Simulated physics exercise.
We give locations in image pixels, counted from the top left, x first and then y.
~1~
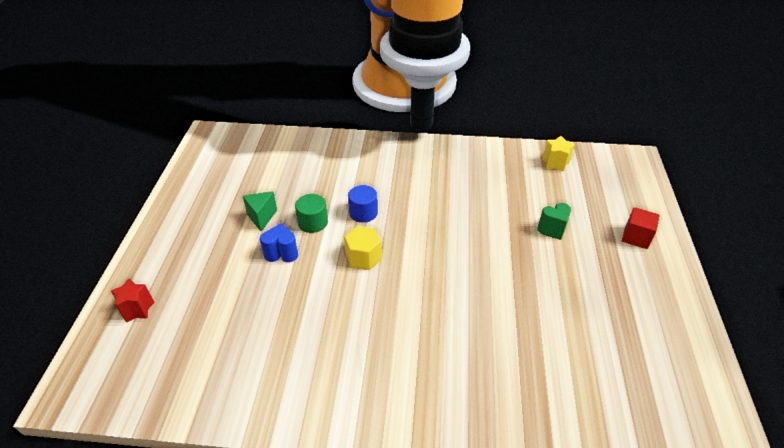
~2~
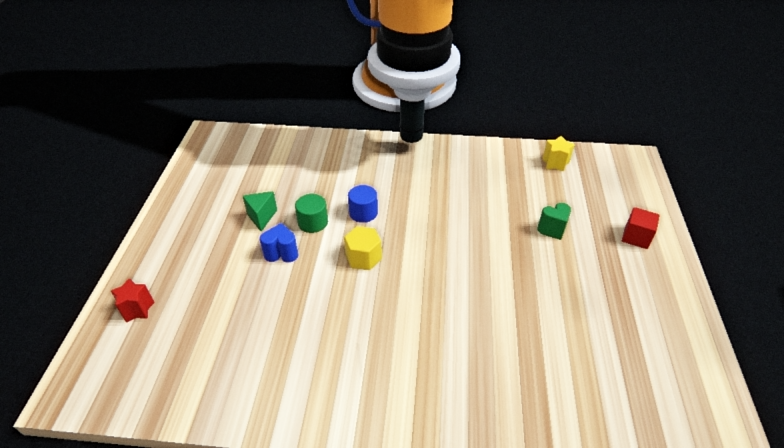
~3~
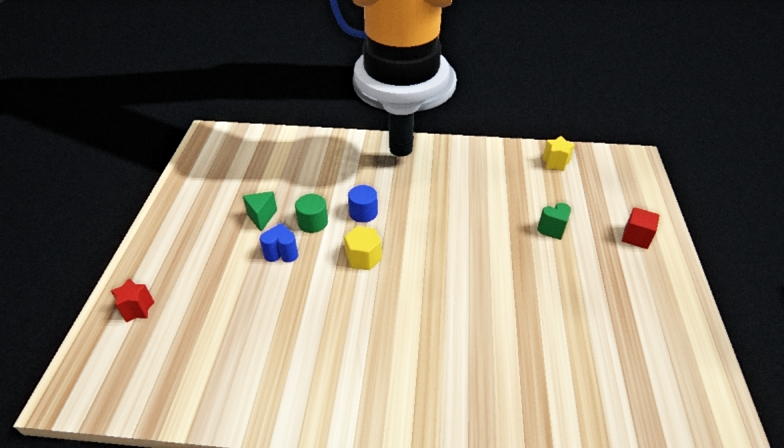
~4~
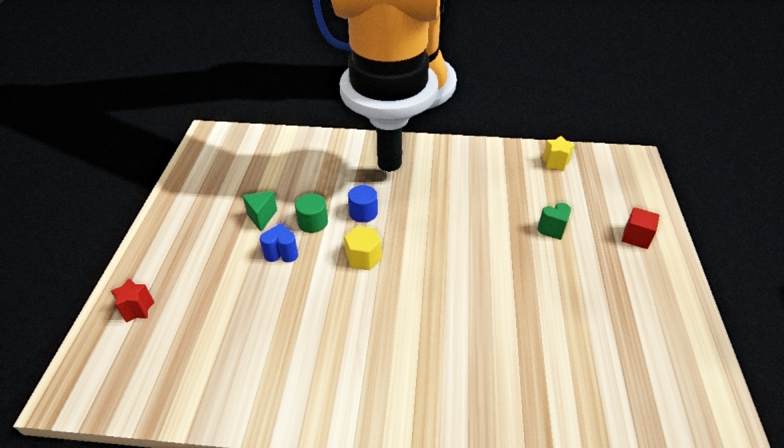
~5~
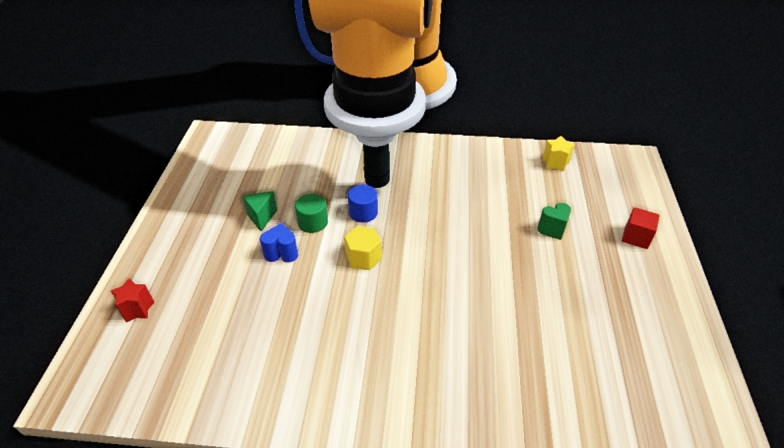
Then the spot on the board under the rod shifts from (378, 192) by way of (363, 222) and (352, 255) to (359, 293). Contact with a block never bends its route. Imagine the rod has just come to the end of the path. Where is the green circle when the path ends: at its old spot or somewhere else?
The block you're asking about stays where it is.
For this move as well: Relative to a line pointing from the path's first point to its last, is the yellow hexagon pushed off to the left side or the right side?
It will end up to the left.
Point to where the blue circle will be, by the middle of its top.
The middle of its upper face should be somewhere near (320, 247).
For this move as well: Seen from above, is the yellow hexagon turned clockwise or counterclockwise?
Seen from overhead, it turns anticlockwise.
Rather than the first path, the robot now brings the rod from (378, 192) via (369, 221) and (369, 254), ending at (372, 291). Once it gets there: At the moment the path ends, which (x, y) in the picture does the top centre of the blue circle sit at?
Put as a pixel place, it's (337, 228).
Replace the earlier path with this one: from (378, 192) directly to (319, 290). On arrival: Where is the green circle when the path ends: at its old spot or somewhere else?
It stays put.
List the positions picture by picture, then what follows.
Rod's lower end (421, 125); green circle (310, 203); blue circle (362, 193); yellow hexagon (363, 238), in the first frame.
Rod (412, 137); blocks still, in the second frame.
Rod (401, 150); blocks still, in the third frame.
Rod (390, 165); blocks still, in the fourth frame.
Rod (377, 181); green circle (310, 203); blue circle (362, 193); yellow hexagon (363, 238), in the fifth frame.
The first path, step by step. One third of the way, rod (362, 210); blue circle (343, 219).
Two thirds of the way, rod (351, 245); blue circle (320, 244); yellow hexagon (369, 256), turned 40° anticlockwise.
At the end, rod (358, 282); green circle still; blue circle (320, 247); yellow hexagon (390, 284), turned 100° anticlockwise.
